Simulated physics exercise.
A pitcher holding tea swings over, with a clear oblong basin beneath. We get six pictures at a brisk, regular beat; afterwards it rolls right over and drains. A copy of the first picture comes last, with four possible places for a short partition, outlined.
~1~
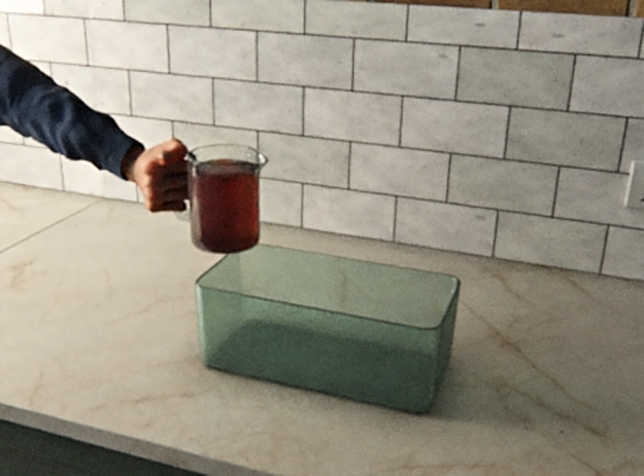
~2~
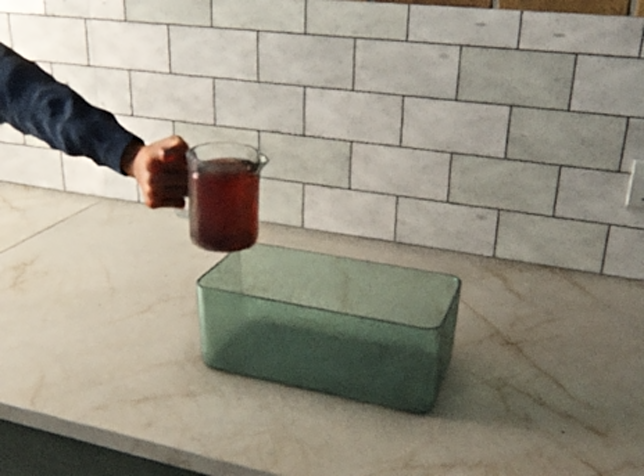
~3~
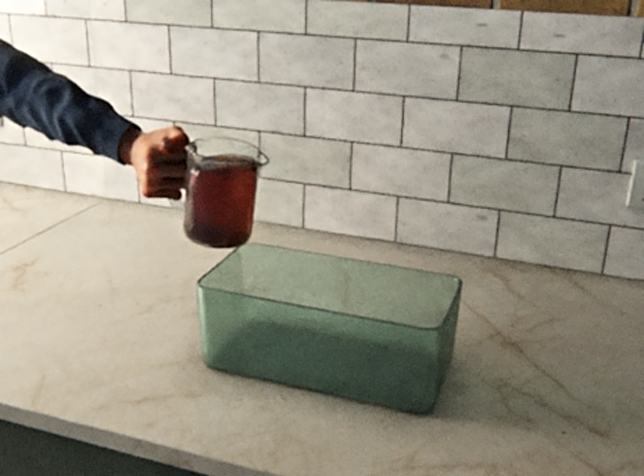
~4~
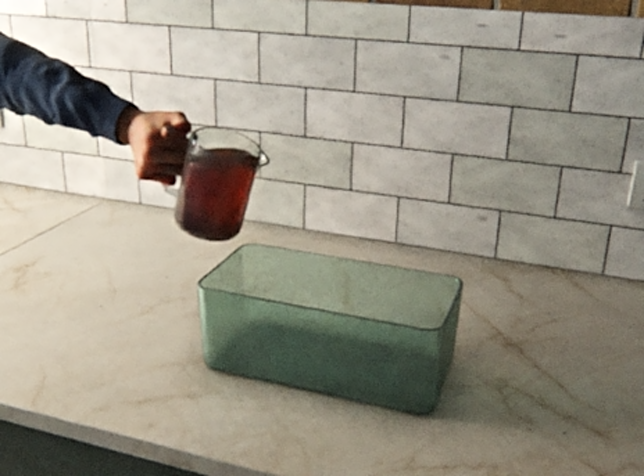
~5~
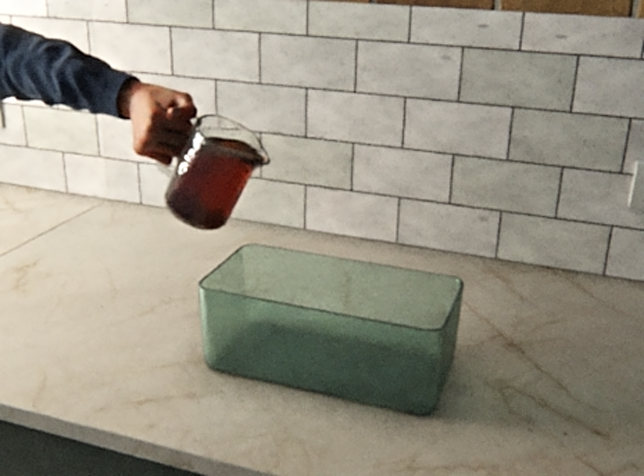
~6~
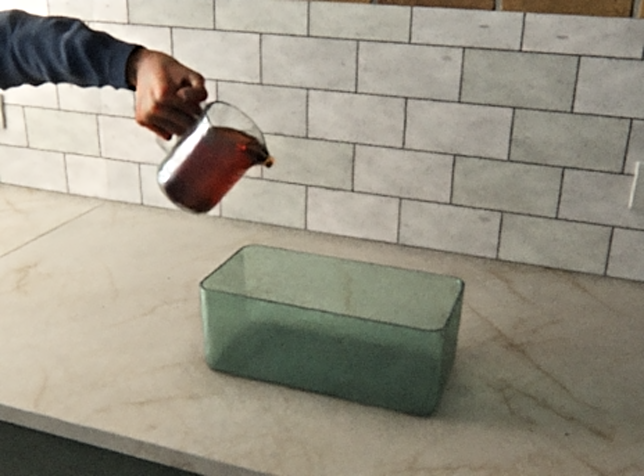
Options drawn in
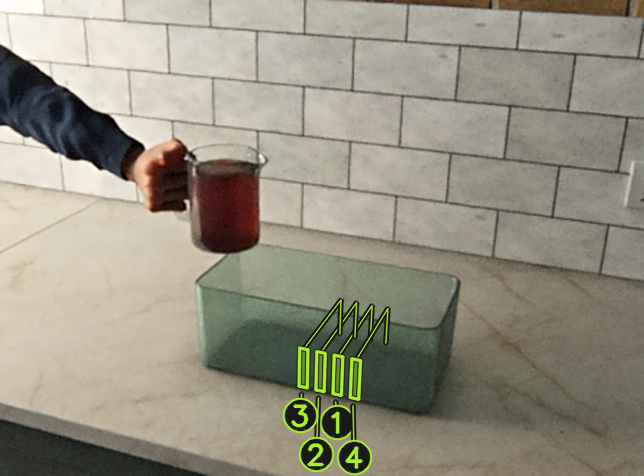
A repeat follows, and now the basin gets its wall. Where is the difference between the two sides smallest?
Slot 1.
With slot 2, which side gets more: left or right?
The right one.
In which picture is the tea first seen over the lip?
Picture 6.
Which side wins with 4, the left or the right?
The left side.
In lime, 1 at (335, 401); 2 at (318, 397); 3 at (301, 393); 4 at (352, 405).
If 1 is chosen, about 56 % ends left of the wall and 41 % right of it; 4 % is lost outside.
If 2 is chosen, about 18 % ends left of the wall and 78 % right of it; 4 % is lost outside.
If 3 is chosen, about 8 % ends left of the wall and 89 % right of it; 3 % is lost outside.
If 4 is chosen, about 84 % ends left of the wall and 10 % right of it; 5 % is lost outside.
